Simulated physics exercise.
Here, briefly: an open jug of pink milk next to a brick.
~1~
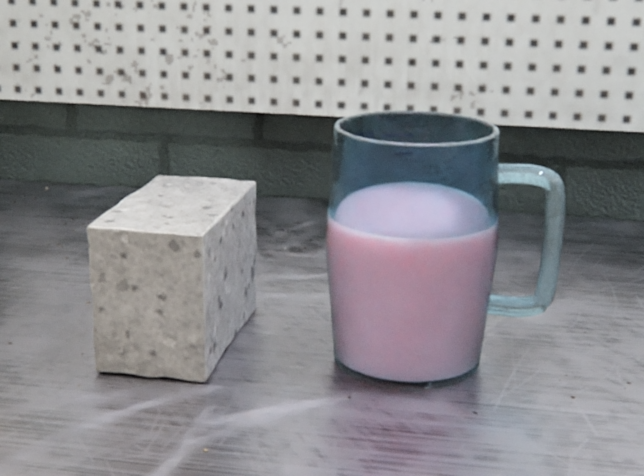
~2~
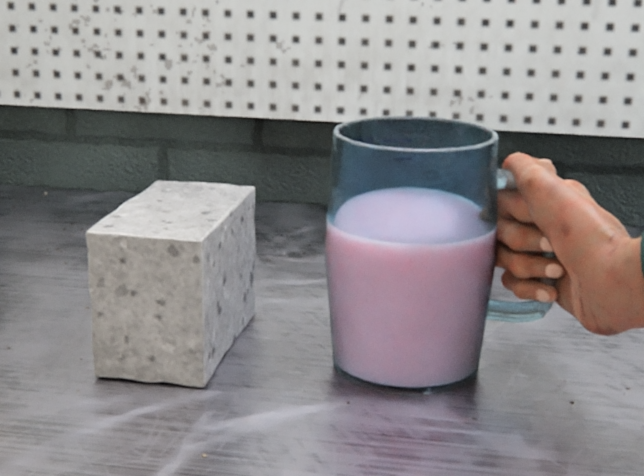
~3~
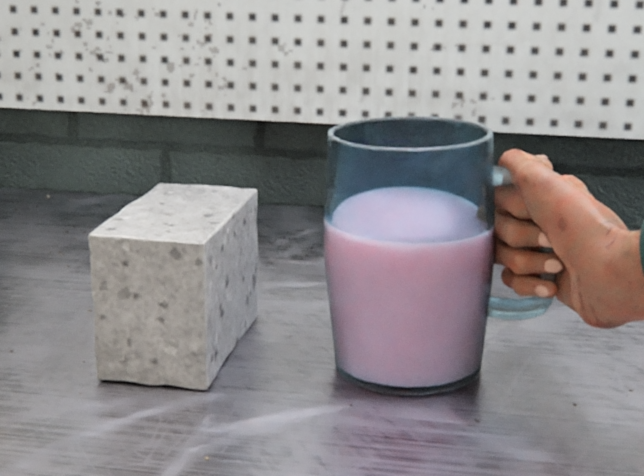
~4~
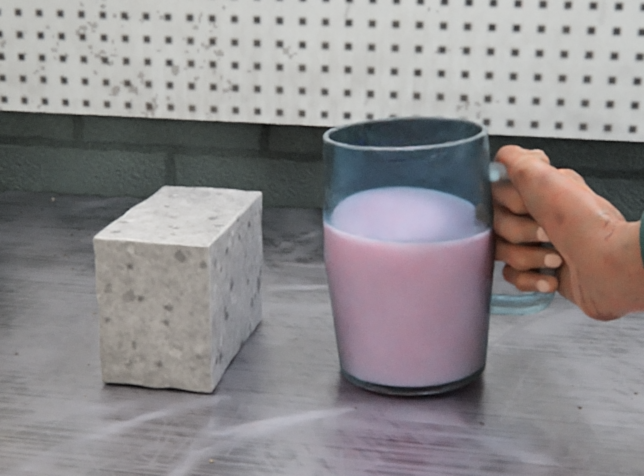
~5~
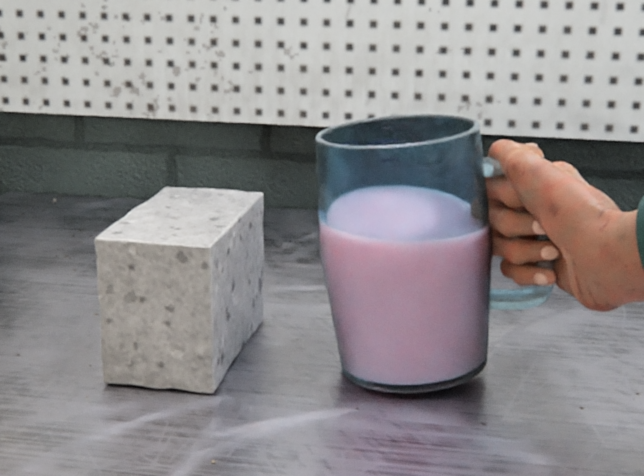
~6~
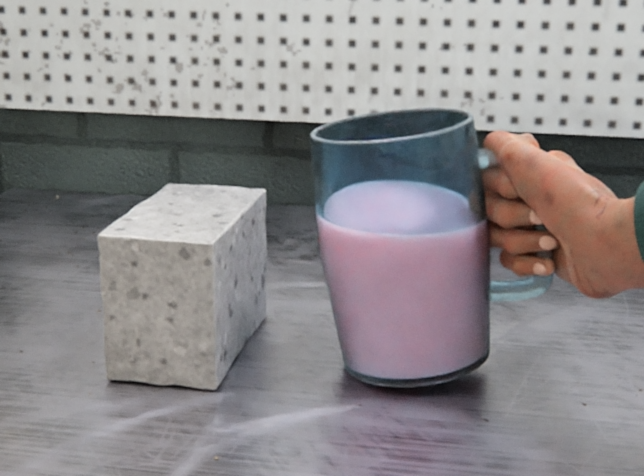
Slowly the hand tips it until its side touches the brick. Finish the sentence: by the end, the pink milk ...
By the end, the pink milk is still all inside.
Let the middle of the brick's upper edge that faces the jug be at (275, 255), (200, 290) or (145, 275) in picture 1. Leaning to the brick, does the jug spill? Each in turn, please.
In order: Survives; sloshes out; sloshes out.
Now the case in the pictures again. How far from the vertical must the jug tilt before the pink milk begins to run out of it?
About 50°.
A moment on, the jug leans by about 20°; all is still inside.
Further on, the jug leans by about 30°; all is still inside.
When it is over, the jug leans by about 35°, against the brick; all is still inside.
